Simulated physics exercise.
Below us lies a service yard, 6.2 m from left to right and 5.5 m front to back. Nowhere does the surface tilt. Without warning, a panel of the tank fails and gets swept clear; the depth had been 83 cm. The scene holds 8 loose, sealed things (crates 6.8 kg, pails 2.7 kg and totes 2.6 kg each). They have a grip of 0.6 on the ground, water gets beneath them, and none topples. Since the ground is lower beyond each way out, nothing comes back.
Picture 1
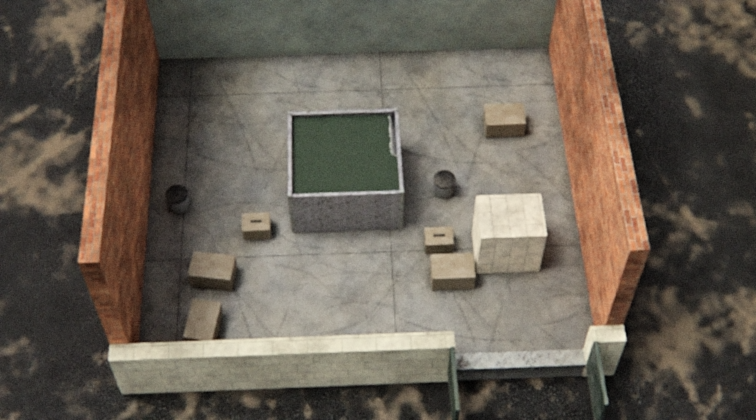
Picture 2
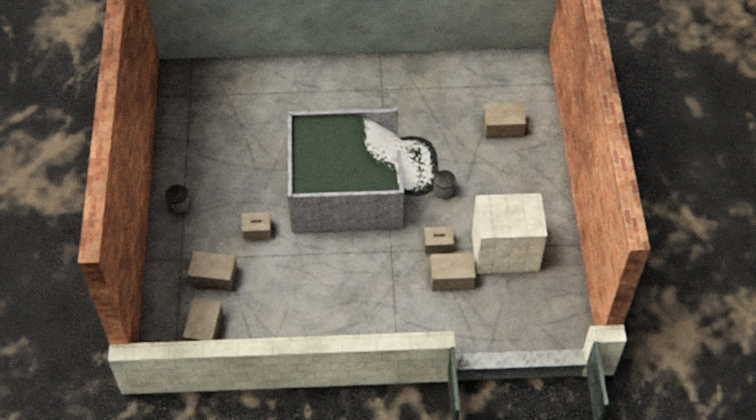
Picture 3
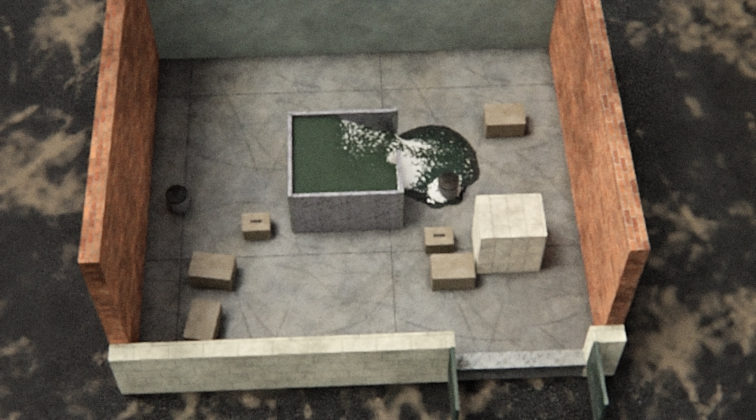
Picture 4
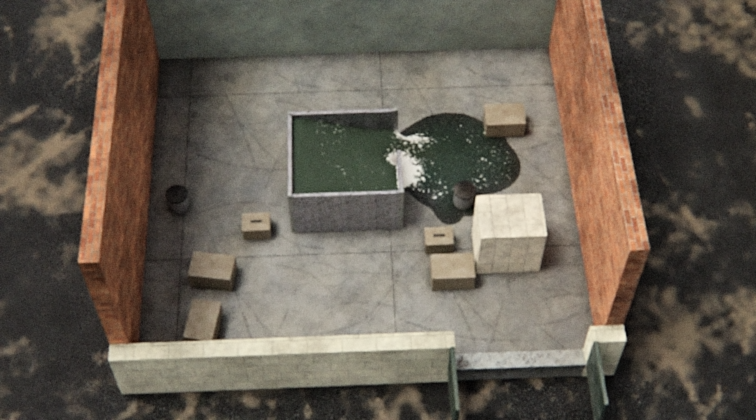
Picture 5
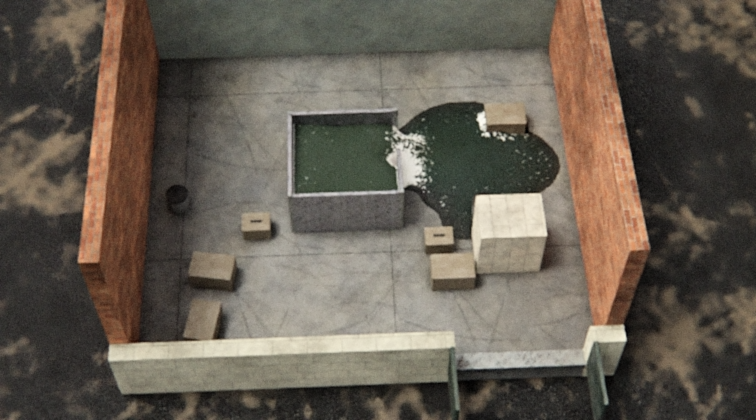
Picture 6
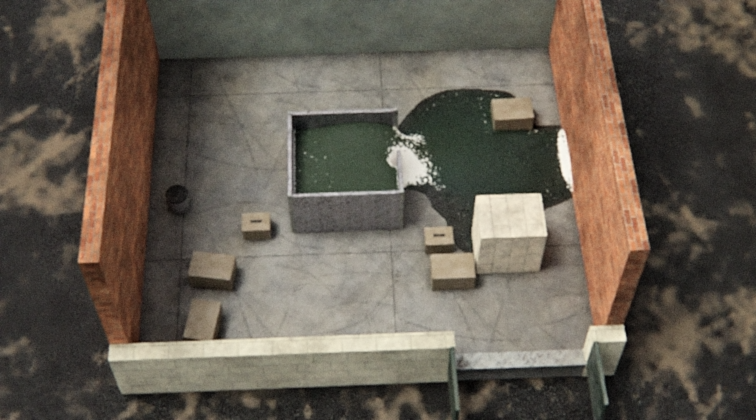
Dark green water poured through the right side of a raised tank and spread across the yard to the brick wall, pushing a small pail behind a pale block before nudging a crate slightly.
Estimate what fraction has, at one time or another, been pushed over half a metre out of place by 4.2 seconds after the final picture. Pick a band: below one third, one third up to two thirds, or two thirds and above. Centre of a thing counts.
The share is below one third.
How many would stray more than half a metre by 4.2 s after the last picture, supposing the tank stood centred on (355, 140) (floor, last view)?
In that case the number is 1.
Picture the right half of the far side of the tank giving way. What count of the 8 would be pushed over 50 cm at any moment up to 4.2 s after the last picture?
The count would be 2.
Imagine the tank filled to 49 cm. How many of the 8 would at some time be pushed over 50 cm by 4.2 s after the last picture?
Count: 2.
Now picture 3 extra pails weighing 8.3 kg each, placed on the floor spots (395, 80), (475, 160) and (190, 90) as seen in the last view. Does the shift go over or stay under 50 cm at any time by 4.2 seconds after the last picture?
First goes beyond, second goes beyond, third stays inside.
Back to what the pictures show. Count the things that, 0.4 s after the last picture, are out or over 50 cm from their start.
2.
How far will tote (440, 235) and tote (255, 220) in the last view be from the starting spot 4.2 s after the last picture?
Going in order, that's 20 cm for one and 0 cm for the other.
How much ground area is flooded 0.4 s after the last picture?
Near 10.0 m2 in all.
Then, 0.4 s after the last picture 2 of 8 are over 50 cm from their spots; 2 afloat.
Then, 1.5 s after the last picture 2 of 8 are over 50 cm from their spots; 1 afloat.
Then, 2.8 s after the last picture 2 of 8 are over 50 cm from their spots; 1 afloat.
Then, 4.2 s after the last picture 2 of 8 are over 50 cm from their spots, and 2 have been at some point; 1 afloat.
